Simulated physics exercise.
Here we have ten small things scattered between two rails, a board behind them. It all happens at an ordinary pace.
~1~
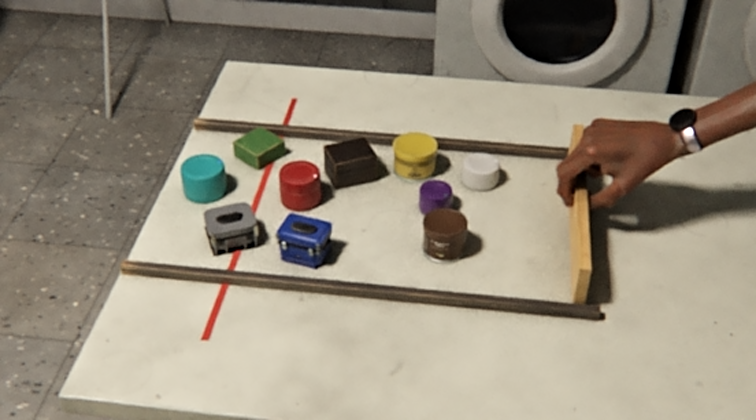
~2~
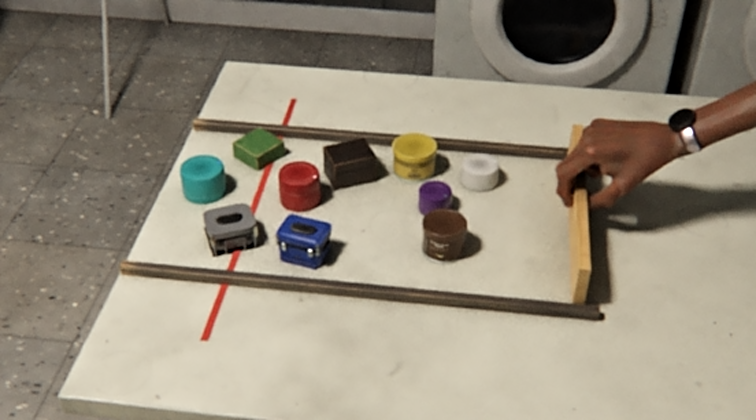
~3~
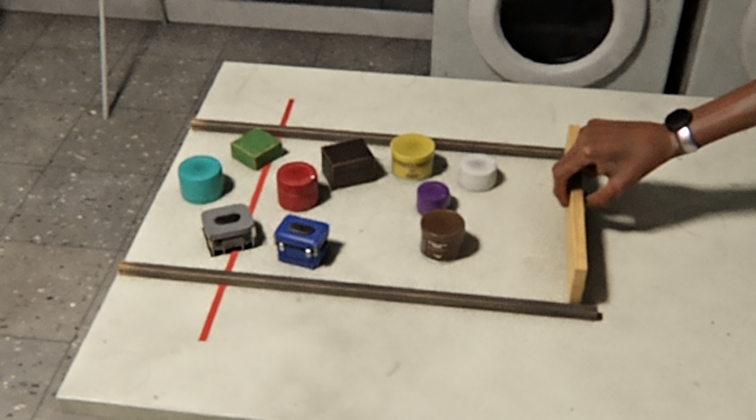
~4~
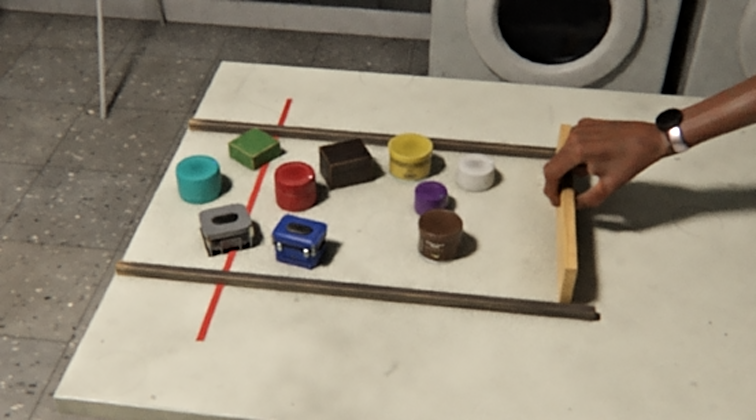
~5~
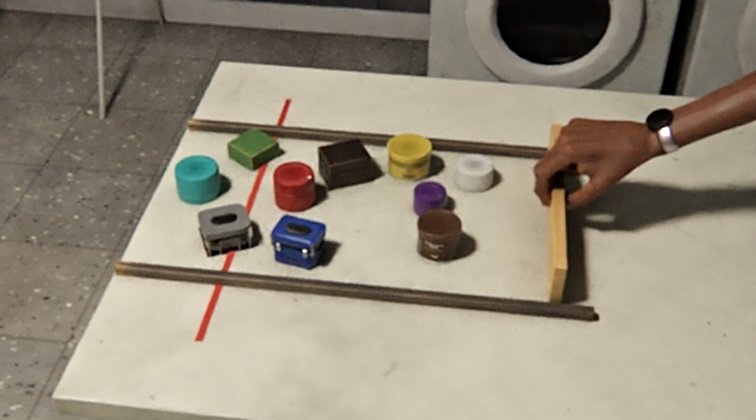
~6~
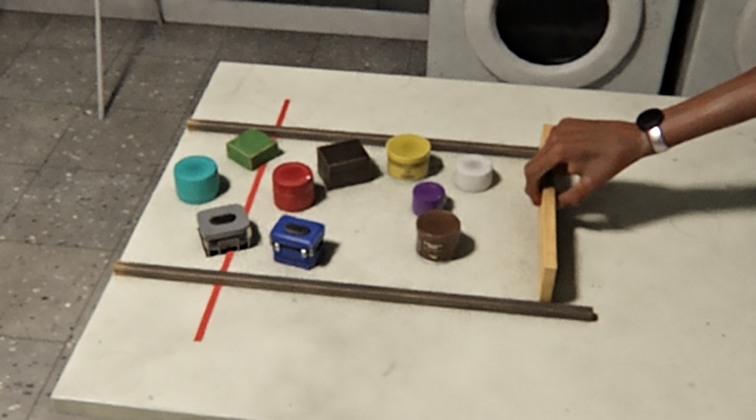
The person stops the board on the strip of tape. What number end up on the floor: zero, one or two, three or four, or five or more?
Here the number that fall off is zero.
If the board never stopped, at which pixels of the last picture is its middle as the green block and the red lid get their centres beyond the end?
About (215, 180), and (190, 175) for the other.
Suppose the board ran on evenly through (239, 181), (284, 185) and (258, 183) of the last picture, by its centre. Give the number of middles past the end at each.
The counts: 0, 0 and 0.
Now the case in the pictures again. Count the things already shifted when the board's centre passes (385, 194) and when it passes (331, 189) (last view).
5 and 7.
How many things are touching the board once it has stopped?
It touches 5.
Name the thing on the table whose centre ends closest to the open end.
The turquoise lid ends nearest.
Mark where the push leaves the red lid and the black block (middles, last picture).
Near (206, 193) and (204, 169).
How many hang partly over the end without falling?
It comes to 1.
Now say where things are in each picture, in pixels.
The first picture shows turquoise lid (204, 179); green block (259, 148); grey case (231, 229); board (578, 209); tape (257, 201).
The second picture shows green block (259, 149); black block (350, 164).
The third picture shows grey case (228, 230); brown pot (442, 236).
The fourth picture shows turquoise lid (199, 179); white lid (476, 173).
The fifth picture shows green block (254, 149); blue case (299, 242).
The sixth picture shows turquoise lid (197, 180); green block (252, 150); grey case (224, 230); board (546, 208); tape (250, 201).
Soon after, none off yet; turquoise lid at rest near (197, 180); green block at rest near (252, 150); grey case at rest near (224, 230).
In the end, the number that fall off is zero.
